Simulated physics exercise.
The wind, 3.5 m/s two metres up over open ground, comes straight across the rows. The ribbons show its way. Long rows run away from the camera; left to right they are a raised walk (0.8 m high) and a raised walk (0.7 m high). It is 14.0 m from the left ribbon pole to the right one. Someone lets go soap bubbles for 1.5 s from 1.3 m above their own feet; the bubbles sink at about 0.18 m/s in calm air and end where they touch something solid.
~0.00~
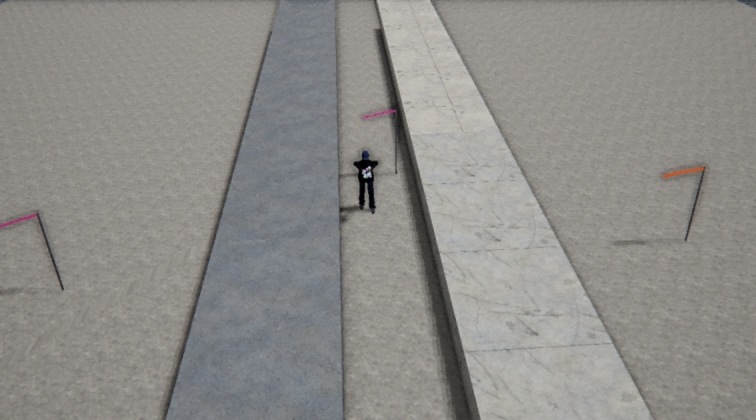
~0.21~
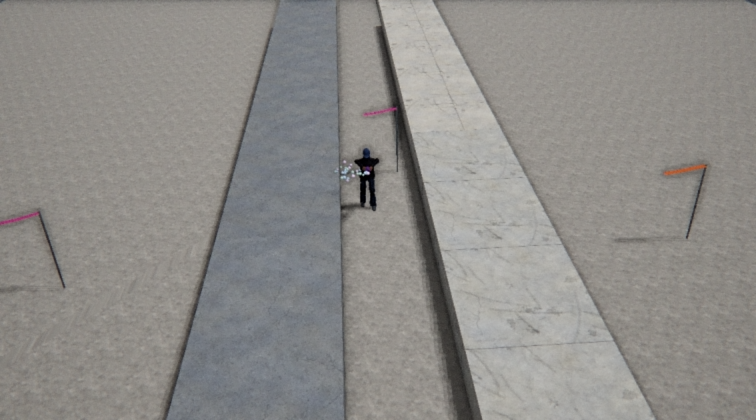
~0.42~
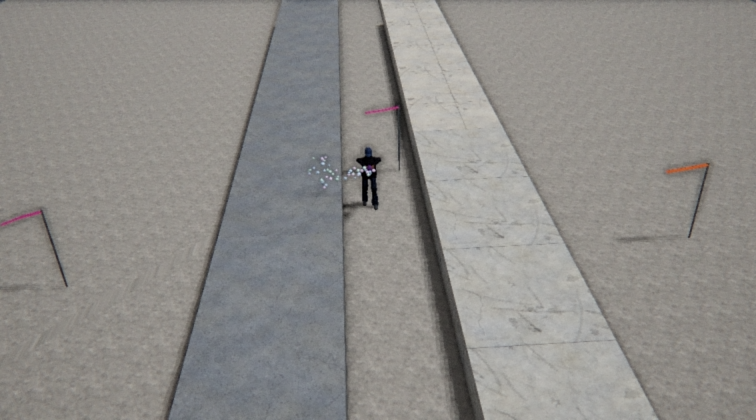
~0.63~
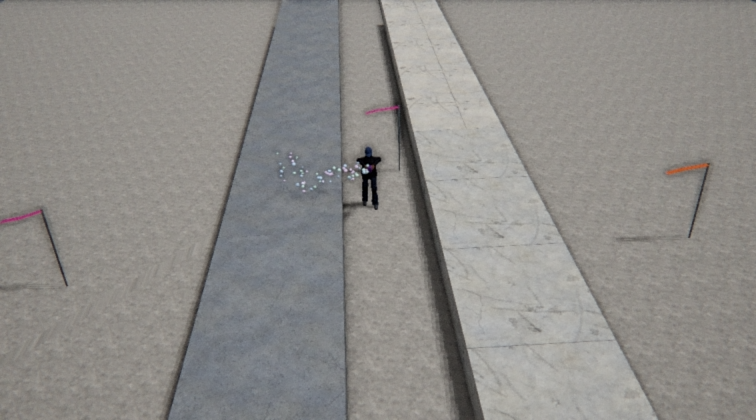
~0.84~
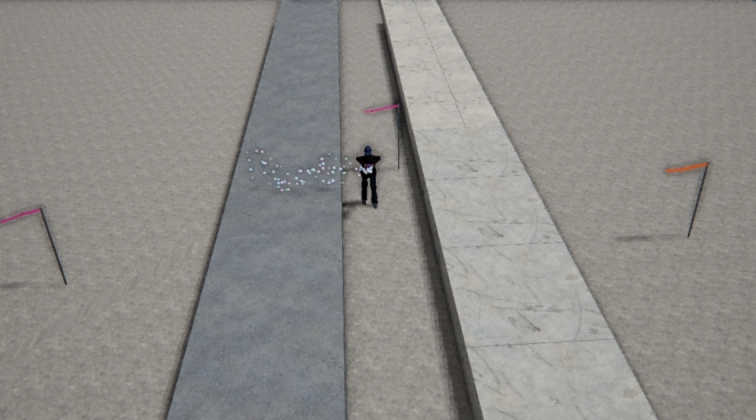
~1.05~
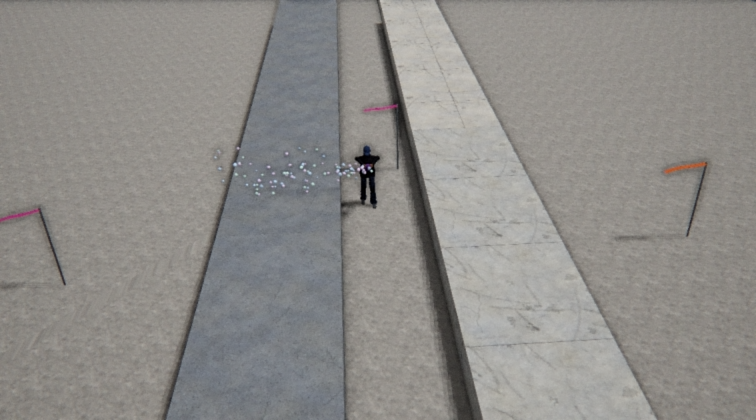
Sandy ground with two raised walks, a dark-clad figure standing between them, releasing bubbles that drift left over the grey walk.
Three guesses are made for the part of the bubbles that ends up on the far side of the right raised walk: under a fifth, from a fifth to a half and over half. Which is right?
It is under a fifth that ends up on the far side.
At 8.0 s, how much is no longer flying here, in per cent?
Near 65 %.
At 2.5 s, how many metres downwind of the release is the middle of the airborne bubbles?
About 5.0 m.
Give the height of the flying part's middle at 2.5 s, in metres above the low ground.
Roughly 1.2 m up.
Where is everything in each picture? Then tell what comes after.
The first frame shows the bubbles in the air span x = 365 to 370 around y = 175.
The second frame shows the right ribbon ends at (664, 174), leaning 80 degrees to the left and the bubbles in the air span x = 335 to 370 around y = 175.
The third frame shows the inner ribbon ends at (365, 113), leaning 80 degrees to the left, the bubbles in the air span x = 310 to 370 around y = 175 and the top of the right raised walk crosses (481, 187).
The fourth frame shows the bubbles in the air span x = 280 to 365 around y = 175.
The fifth frame shows the right ribbon ends at (666, 171), leaning 80 degrees to the left and the bubbles in the air span x = 255 to 370 around y = 170.
The sixth frame shows the inner ribbon ends at (364, 111), leaning 80 degrees to the left, the bubbles in the air span x = 225 to 365 around y = 170 and the top of the right raised walk crosses (479, 186).
After 2.5 s, 77 % is in the air or yet to come; 0 % is beyond the right raised walk; the middle of what still flies is 1.2 m above the low ground, near (163, 182).
After 4.0 s, 70 % is in the air or yet to come; 0 % is beyond the right raised walk; the middle of what still flies is 0.8 m above the low ground, near (26, 204).
After 8.0 s, 37 % is in the air or yet to come; 0 % is beyond the right raised walk.
After 20.0 s, 0 % is in the air or yet to come; 0 % is beyond the right raised walk.
After 45.0 s, 0 % is in the air or yet to come; 0 % is beyond the right raised walk.
